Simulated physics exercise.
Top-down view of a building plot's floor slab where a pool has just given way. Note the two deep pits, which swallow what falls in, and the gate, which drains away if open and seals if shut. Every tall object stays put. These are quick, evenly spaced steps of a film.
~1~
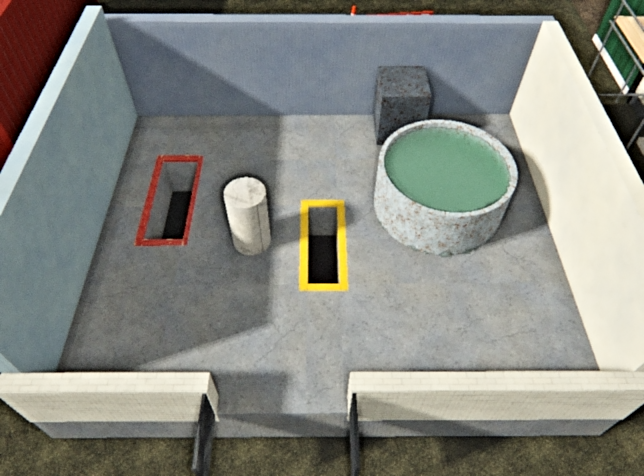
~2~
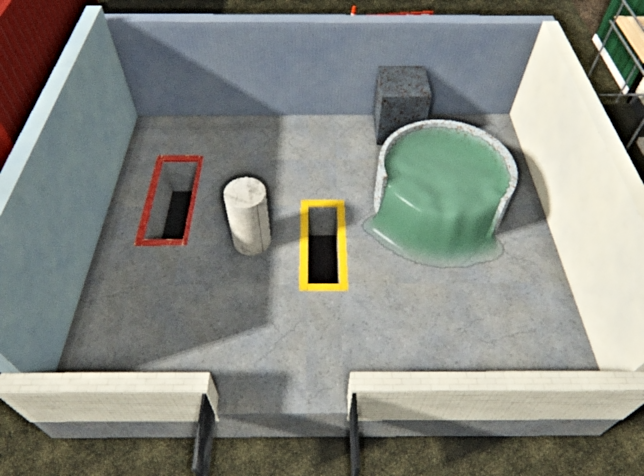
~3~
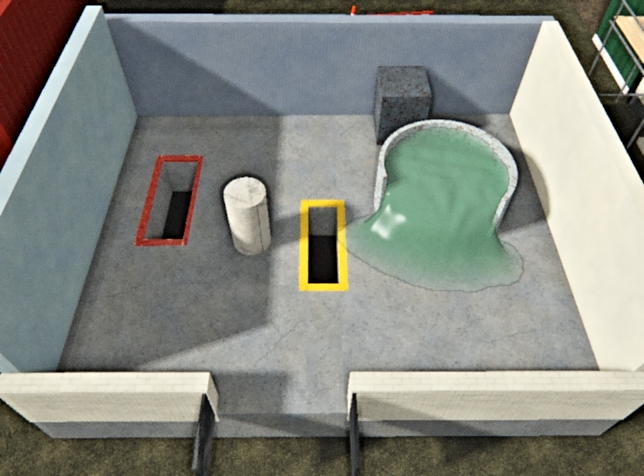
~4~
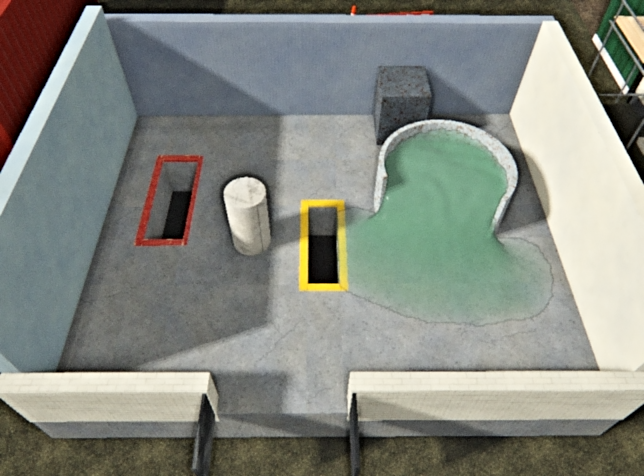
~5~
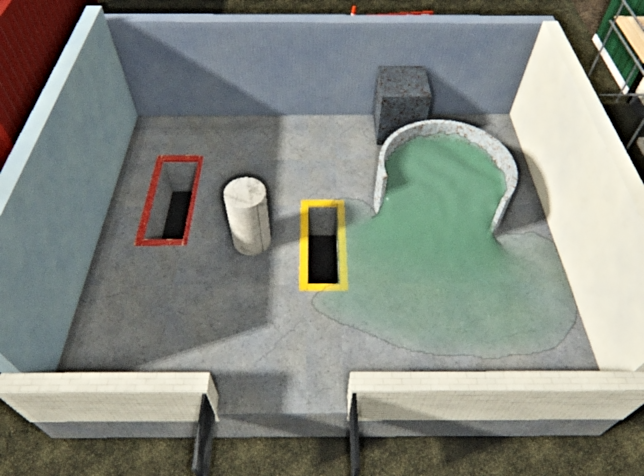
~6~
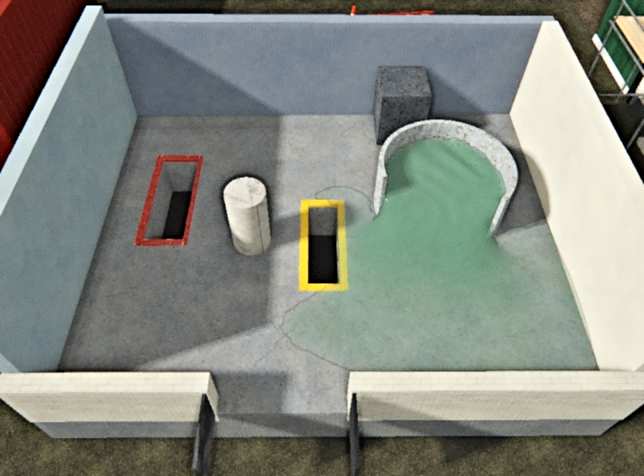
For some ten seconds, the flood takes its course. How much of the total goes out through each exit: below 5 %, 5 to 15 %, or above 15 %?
Final split: The gate gets above 15 %; the red pit gets 5 to 15 %; the yellow pit gets above 15 %.
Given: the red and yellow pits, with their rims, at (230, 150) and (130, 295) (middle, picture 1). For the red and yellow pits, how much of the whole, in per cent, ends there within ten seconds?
Red 4 %; yellow 30 %.
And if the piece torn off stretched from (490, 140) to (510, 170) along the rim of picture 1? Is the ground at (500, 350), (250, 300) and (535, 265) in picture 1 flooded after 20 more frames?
Taking them in order, I'd say swamped, not reached and swamped.
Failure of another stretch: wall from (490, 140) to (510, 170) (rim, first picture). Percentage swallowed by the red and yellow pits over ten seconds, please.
In percent: Red 12, yellow 4.
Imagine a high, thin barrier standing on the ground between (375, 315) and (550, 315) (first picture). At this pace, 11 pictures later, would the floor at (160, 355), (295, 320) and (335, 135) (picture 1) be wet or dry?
Listed order - wet, wet, dry.
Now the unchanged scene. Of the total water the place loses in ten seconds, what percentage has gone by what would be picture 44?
It comes to around 70 per cent.
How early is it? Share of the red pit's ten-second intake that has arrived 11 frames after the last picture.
Estimate: Roughly 0 %.
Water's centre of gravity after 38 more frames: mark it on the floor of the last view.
The water's middle lies around (349, 264).
A moment on, water covers 35 % of the floor; the gate 2 %, the red pit 0 %, the yellow pit 8 %.
Next, water covers 35 % of the floor; the gate 8 %, the red pit 0 %, the yellow pit 11 %.
Then, water covers 50 % of the floor; the gate 13 %, the red pit 0 %, the yellow pit 13 %.
Later, water covers 70 % of the floor; the gate 17 %, the red pit 2 %, the yellow pit 17 %.
In the end, water covers 85 % of the floor; the gate 19 %, the red pit 10 %, the yellow pit 23 %.
